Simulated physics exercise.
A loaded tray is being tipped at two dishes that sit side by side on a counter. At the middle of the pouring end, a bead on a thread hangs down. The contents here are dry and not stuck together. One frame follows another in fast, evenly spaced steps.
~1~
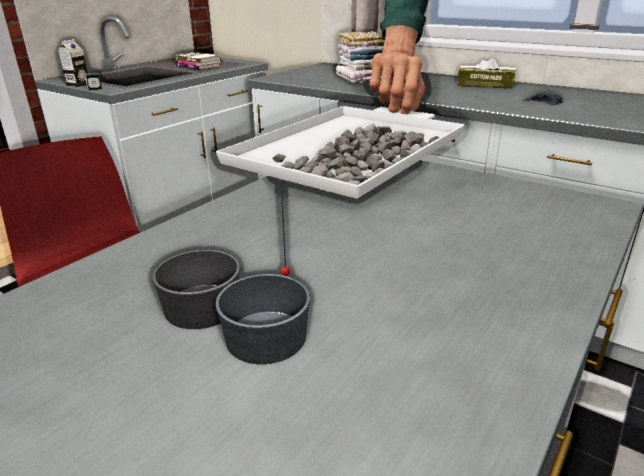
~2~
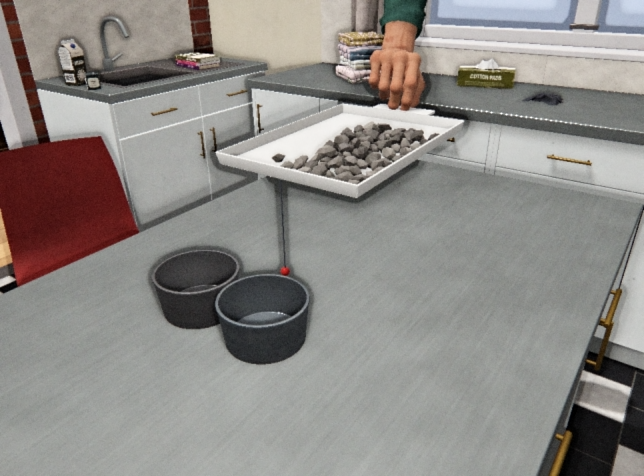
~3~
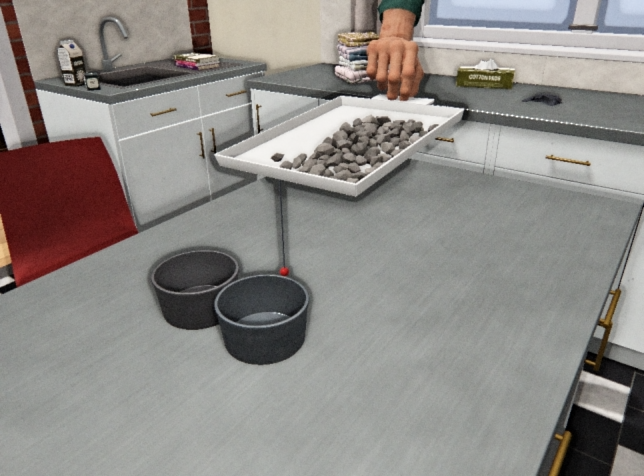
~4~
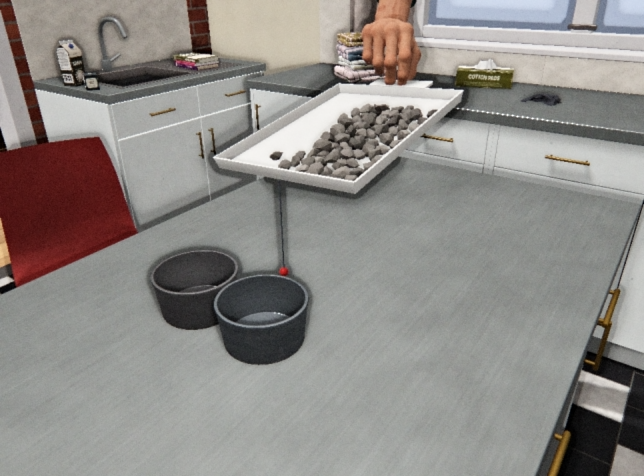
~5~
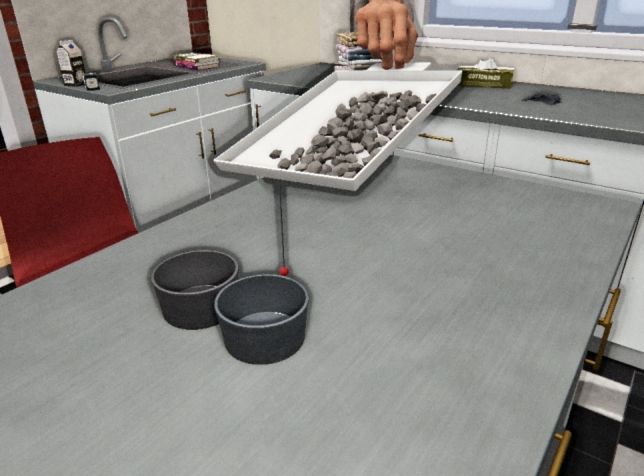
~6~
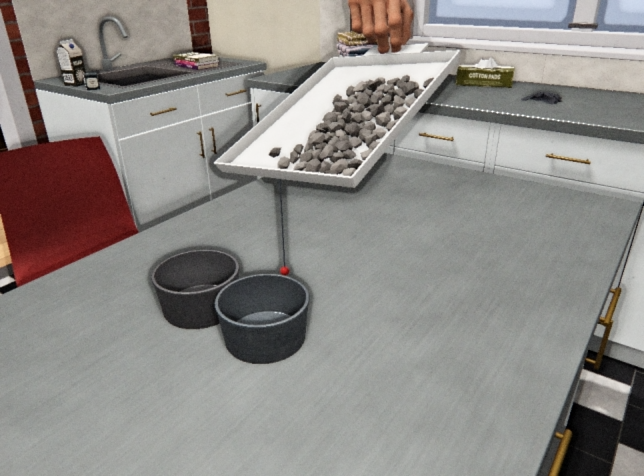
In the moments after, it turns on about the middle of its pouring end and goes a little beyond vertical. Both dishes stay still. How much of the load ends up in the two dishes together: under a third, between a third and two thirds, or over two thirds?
Together the dishes get over two thirds of it.
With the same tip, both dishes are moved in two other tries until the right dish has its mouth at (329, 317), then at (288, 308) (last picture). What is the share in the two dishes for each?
50 per cent the first time, 80 per cent the second time.
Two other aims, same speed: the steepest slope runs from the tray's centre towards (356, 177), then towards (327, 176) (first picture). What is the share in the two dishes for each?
First some 0, then 20 per cent.
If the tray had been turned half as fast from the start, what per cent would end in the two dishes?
About 80 per cent.
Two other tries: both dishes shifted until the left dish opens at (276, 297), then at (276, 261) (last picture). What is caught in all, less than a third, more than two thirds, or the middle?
First: Less than a third. Second: Below one third.
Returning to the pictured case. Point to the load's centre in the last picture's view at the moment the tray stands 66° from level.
(268, 150).
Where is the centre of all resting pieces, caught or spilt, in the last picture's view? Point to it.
Resting centre, last frame: Roughly (238, 318).
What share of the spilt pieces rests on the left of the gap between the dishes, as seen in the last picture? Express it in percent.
About 40 percent.
Just after the last frame, tray tipped steeply; the larger part on the tray; about a tenth in the air.
A moment on, tray tipped past a quarter turn; about a tenth on the tray; roughly a quarter in the right dish; roughly a third in the left dish; about a tenth outside both; about a tenth in the air.
Further on, tray tipped past a quarter turn; roughly a third in the right dish; roughly a third in the left dish; roughly a quarter outside both.
When it is over, tray tipped past a quarter turn; roughly a third in the right dish; roughly a third in the left dish; roughly a quarter outside both.
